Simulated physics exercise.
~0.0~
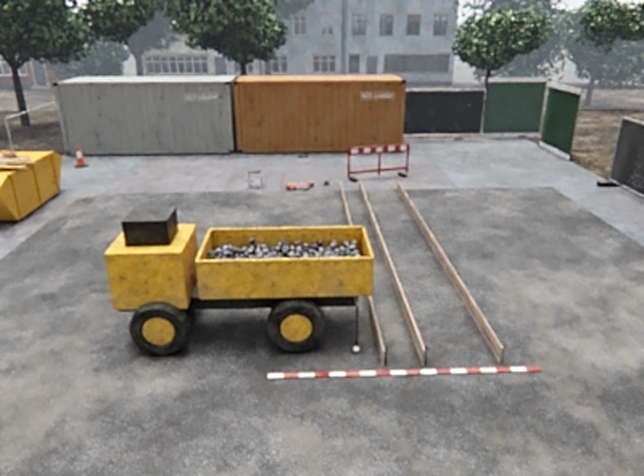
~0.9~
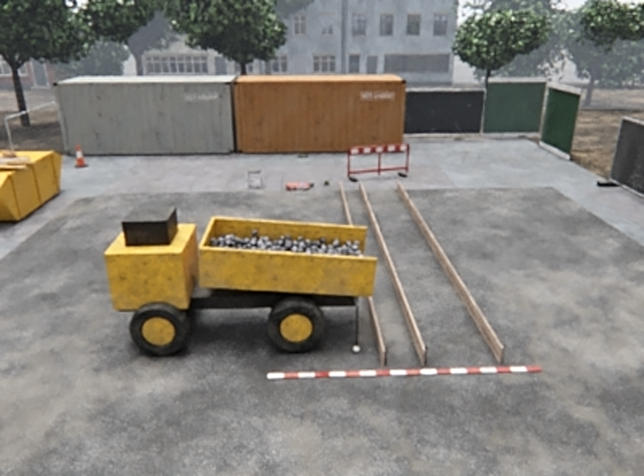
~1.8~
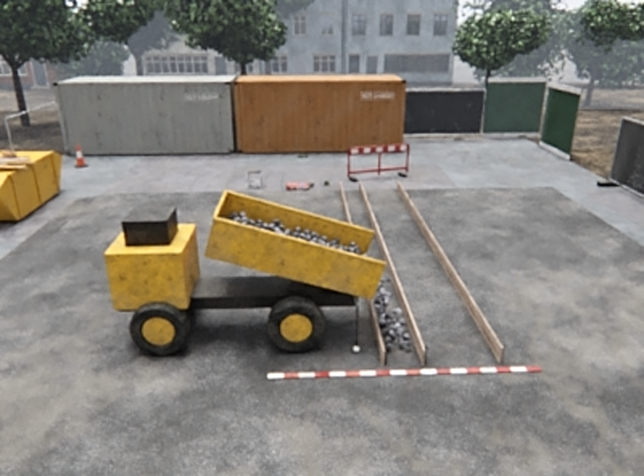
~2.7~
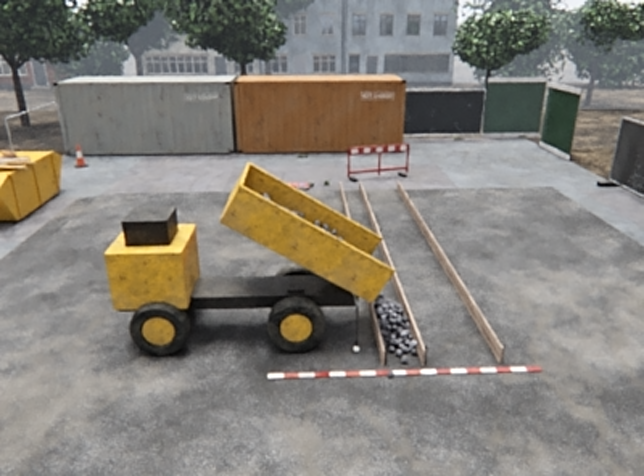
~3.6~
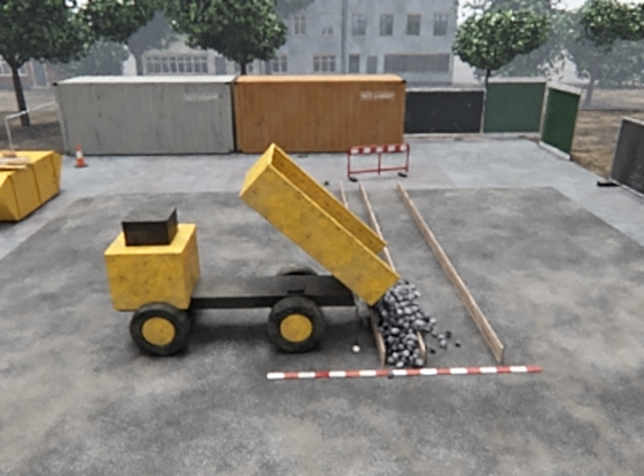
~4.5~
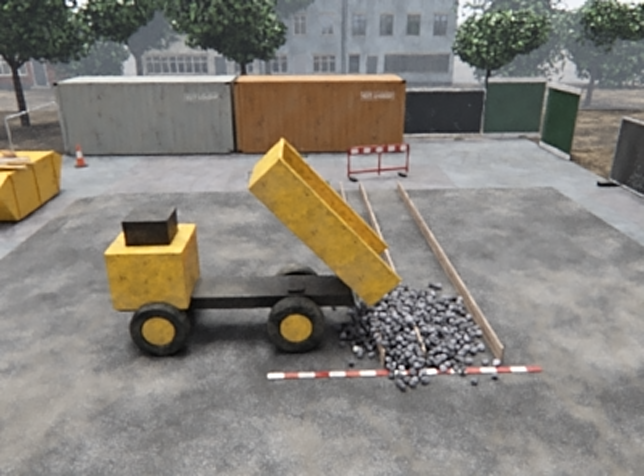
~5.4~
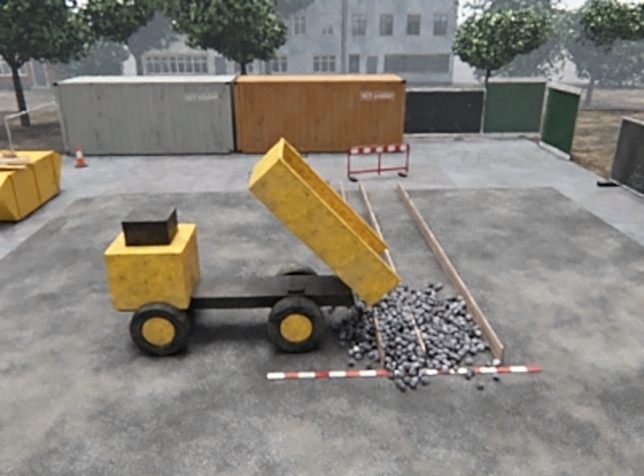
A yellow dump truck tips its bed and pours grey stones across the boards.
